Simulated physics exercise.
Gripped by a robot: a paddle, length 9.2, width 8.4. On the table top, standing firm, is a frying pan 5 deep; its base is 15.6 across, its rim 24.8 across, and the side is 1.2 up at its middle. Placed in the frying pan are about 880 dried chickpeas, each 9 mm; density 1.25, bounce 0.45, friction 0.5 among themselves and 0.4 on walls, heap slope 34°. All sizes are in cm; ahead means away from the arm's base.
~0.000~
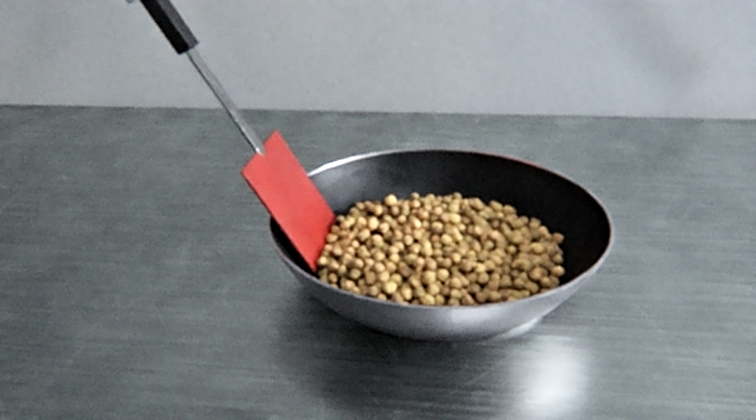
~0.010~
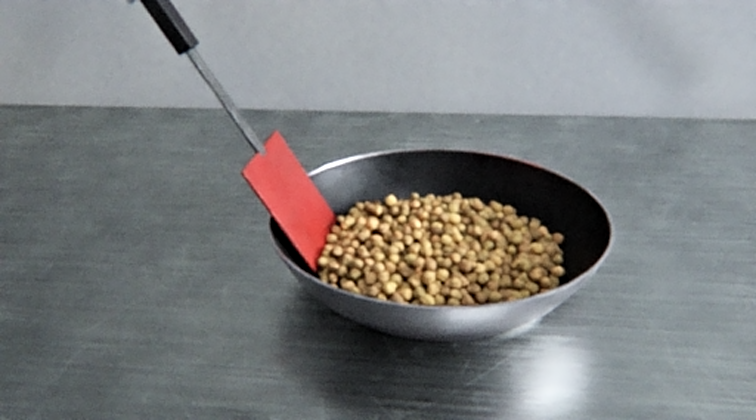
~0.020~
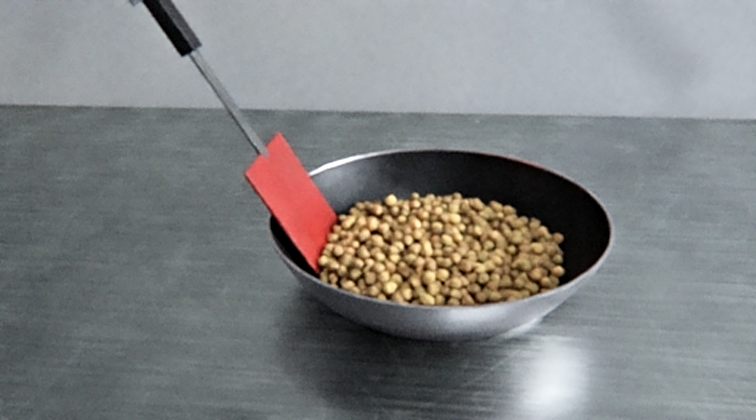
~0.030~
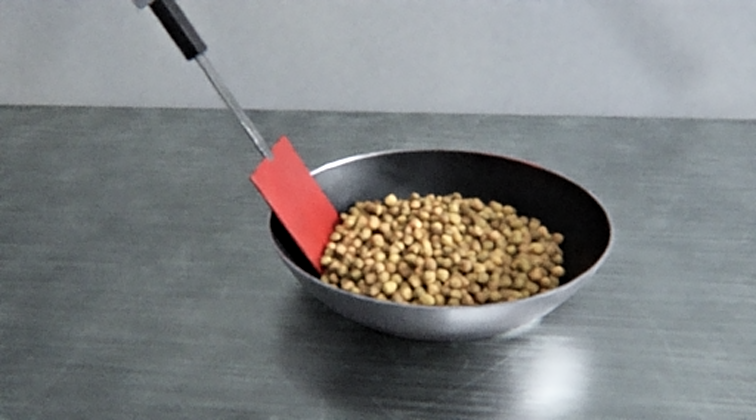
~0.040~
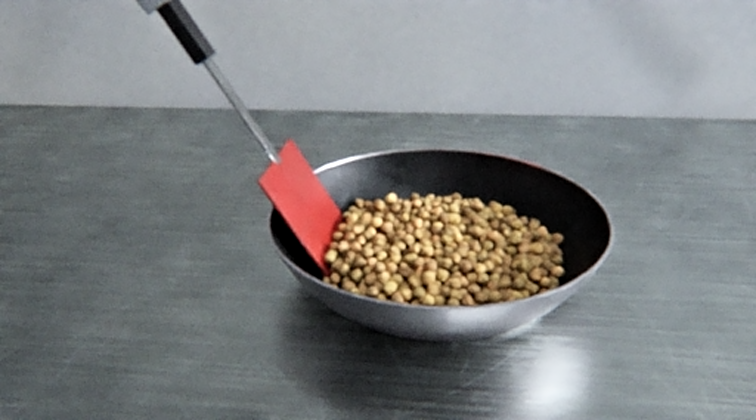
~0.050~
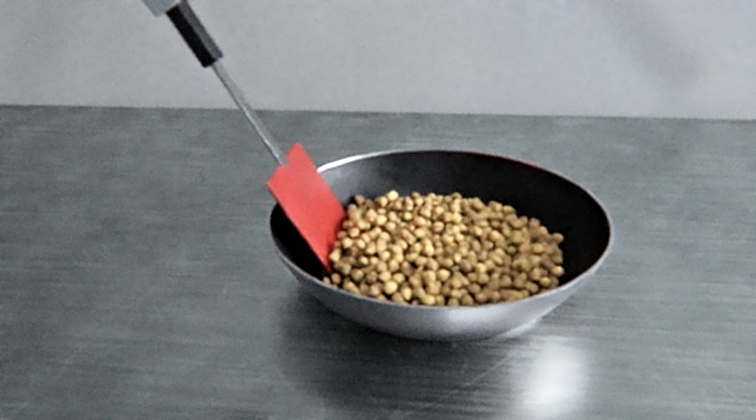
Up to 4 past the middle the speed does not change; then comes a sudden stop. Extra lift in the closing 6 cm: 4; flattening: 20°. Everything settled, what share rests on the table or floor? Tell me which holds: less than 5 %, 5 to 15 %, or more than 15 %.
Less than 5 % holds.
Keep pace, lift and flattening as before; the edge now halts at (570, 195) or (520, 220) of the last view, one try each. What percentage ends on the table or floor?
Close to 20 and close to 0 per cent, respectively.
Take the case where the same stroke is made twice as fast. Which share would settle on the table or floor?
I'd say close to 10 per cent.
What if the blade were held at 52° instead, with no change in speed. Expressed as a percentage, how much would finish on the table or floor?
Somewhere around 0 per cent would end on the table or floor.
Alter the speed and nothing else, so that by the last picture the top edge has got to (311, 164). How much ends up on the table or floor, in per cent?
Expect about 15 per cent there.
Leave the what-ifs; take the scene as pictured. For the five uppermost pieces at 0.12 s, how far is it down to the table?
About 4 cm.
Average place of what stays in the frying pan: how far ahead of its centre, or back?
It sits near 3.5 centimetres ahead of centre.
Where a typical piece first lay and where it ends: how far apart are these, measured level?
About 2 cm.
By 0.12 s, sloping 60°, highest piece 4 above the table; 877 in the frying pan.
By 0.19 s, sloping 50°, highest piece 6 above the table; 877 in the frying pan.
By 0.42 s, sloping 40°, highest piece 5 above the table; 877 in the frying pan.
By 1.47 s, sloping 40°, highest piece 4 above the table; 877 in the frying pan.
Final count, 877 in the frying pan. That is 0 % on the table or floor.
